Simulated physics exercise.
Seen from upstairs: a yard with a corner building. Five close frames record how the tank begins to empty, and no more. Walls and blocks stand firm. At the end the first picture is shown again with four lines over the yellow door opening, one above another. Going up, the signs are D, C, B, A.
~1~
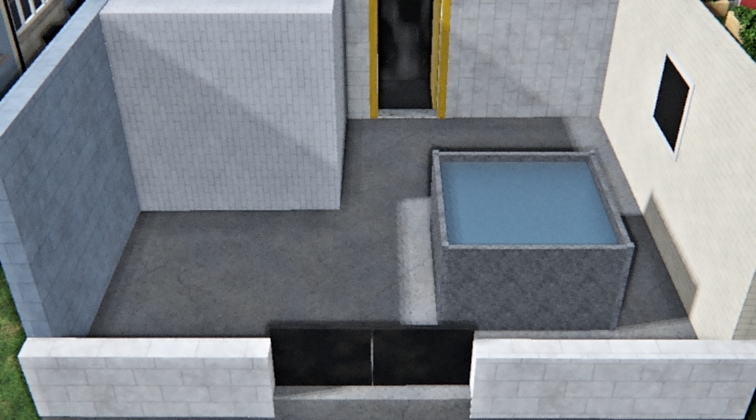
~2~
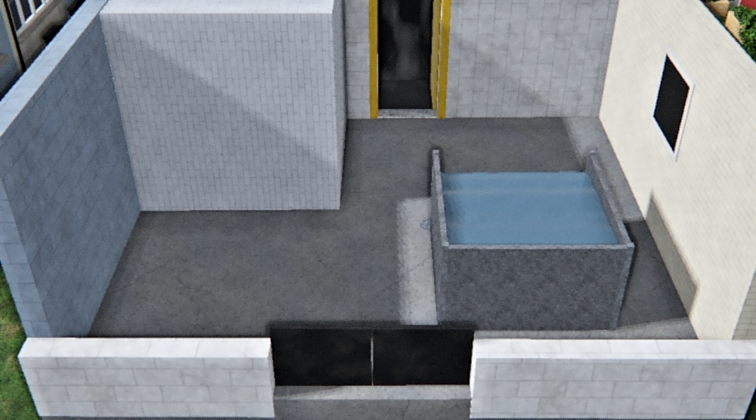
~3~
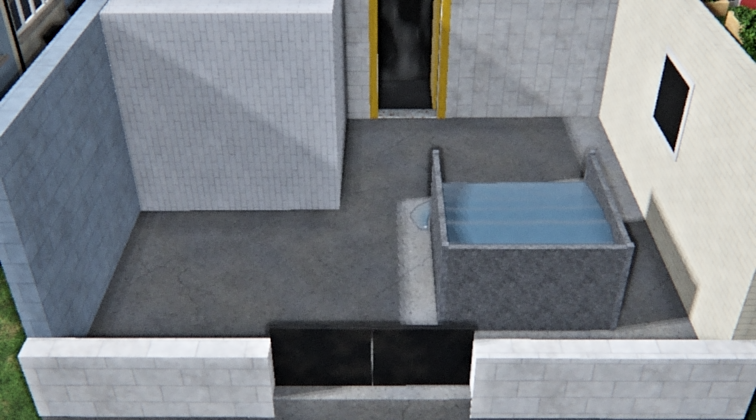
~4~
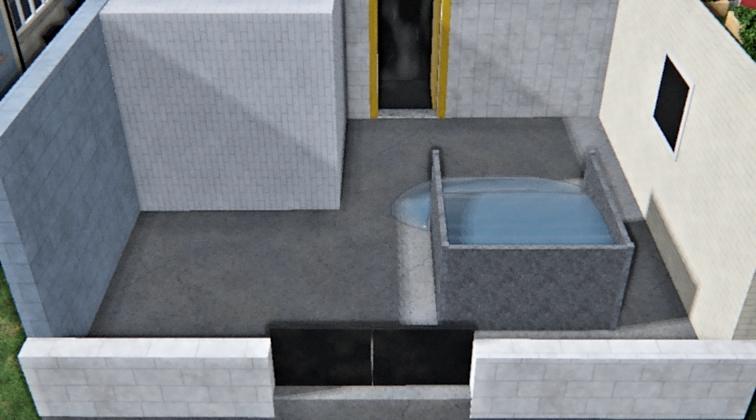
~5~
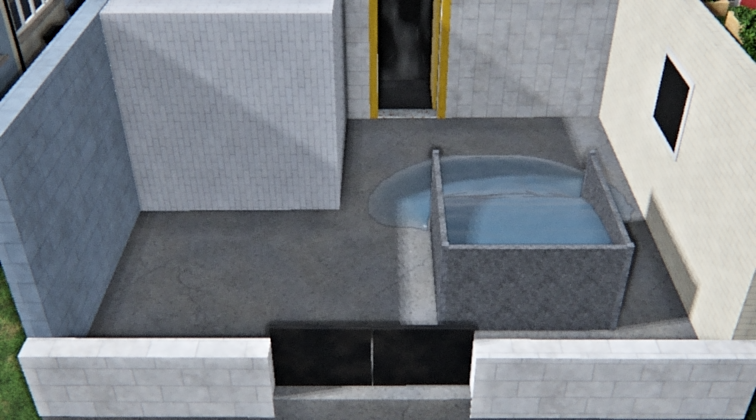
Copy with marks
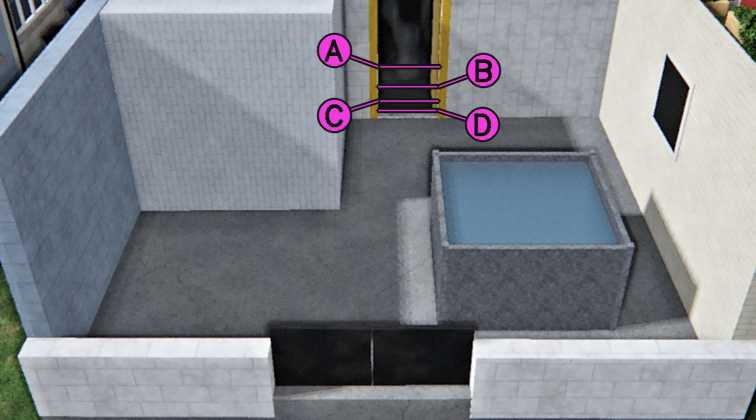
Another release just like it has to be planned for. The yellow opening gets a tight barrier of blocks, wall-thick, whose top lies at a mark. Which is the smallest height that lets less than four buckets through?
Choose B.
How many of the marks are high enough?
Two.
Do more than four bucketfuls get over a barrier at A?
No, not at all.
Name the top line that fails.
It is C.
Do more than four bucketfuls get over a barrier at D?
Yes, it does.
On the marked copy, A at (409, 66); B at (408, 86); C at (408, 101); D at (408, 110); from the bottom up D, C, B, A.
If A is chosen, nothing gets over.
If B is chosen, a splash gets over, under a bucket.
If C is chosen, about 10 bucketfuls get in.
If D is chosen, dozens of bucketfuls pour in.
